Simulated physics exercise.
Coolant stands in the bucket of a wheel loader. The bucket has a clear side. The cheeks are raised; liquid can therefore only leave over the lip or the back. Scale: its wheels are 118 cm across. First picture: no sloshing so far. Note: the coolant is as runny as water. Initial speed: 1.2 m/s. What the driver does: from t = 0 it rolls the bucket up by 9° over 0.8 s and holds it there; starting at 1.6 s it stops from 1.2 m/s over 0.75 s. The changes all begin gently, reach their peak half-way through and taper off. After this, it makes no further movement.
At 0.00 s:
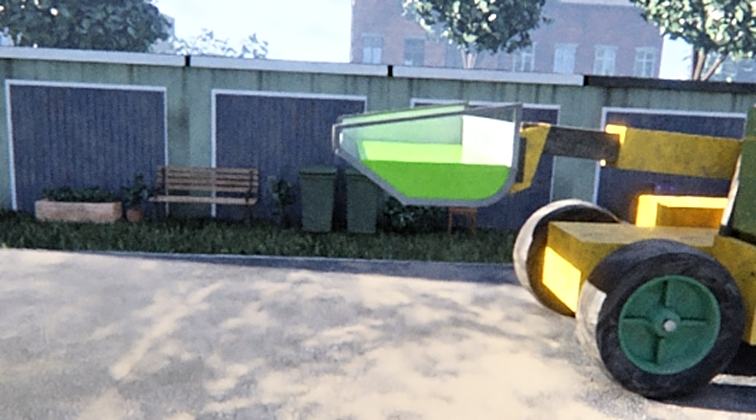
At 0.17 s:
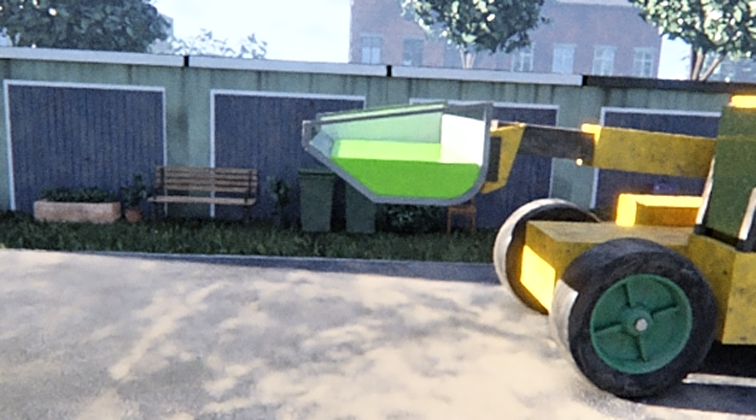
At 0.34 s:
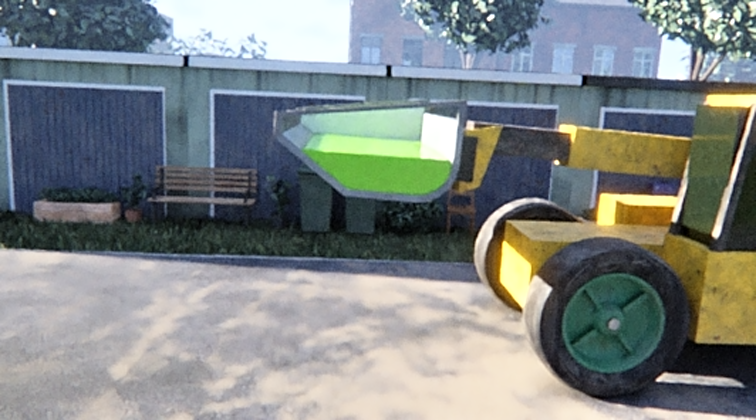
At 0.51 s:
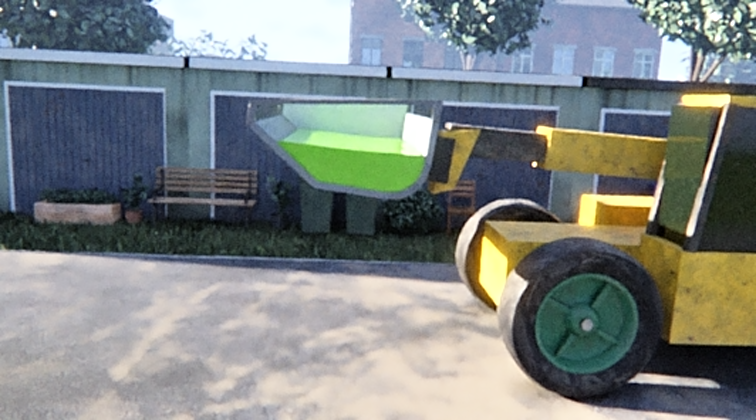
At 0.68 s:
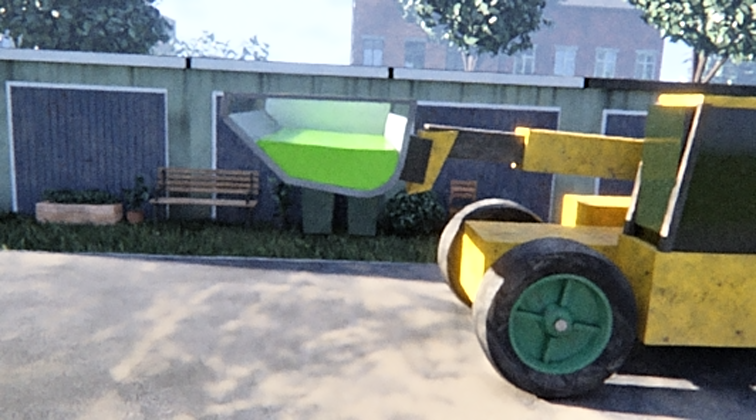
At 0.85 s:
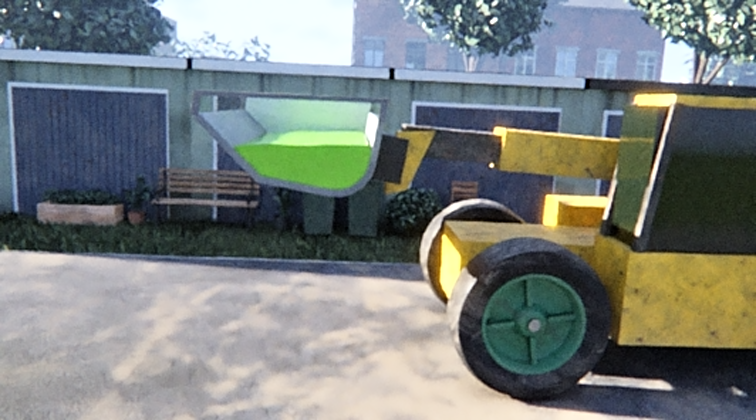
On a paved yard before a row of garages, a yellow loader rolled steadily left, its clear-sided bucket of bright green liquid held out front and gradually tilting back as it went.
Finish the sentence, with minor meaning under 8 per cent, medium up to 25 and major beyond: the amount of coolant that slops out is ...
... minor.
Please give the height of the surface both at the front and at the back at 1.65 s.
Front reads 24 centimetres, back reads 30 centimetres.
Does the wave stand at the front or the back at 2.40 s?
Result: At the forward end.
Then, 1.65 s in, the bucket is at 9° back, the surface stands 24 cm on the front, 29 cm on the back; there is no loss.
Then, 2.40 s in, the bucket is at 9° back, the surface stands 27 cm on the front, 20 cm on the back; the loss stands at 1 per cent, over the front.
Then, 3.15 s in, the bucket is at 9° back, the surface stands 8 cm on the front, 44 cm on the back; the loss stands at 1 per cent, over the front.
Then, 5.24 s in, the loss stands at 5 per cent, over the front, 22 of 424 litres.
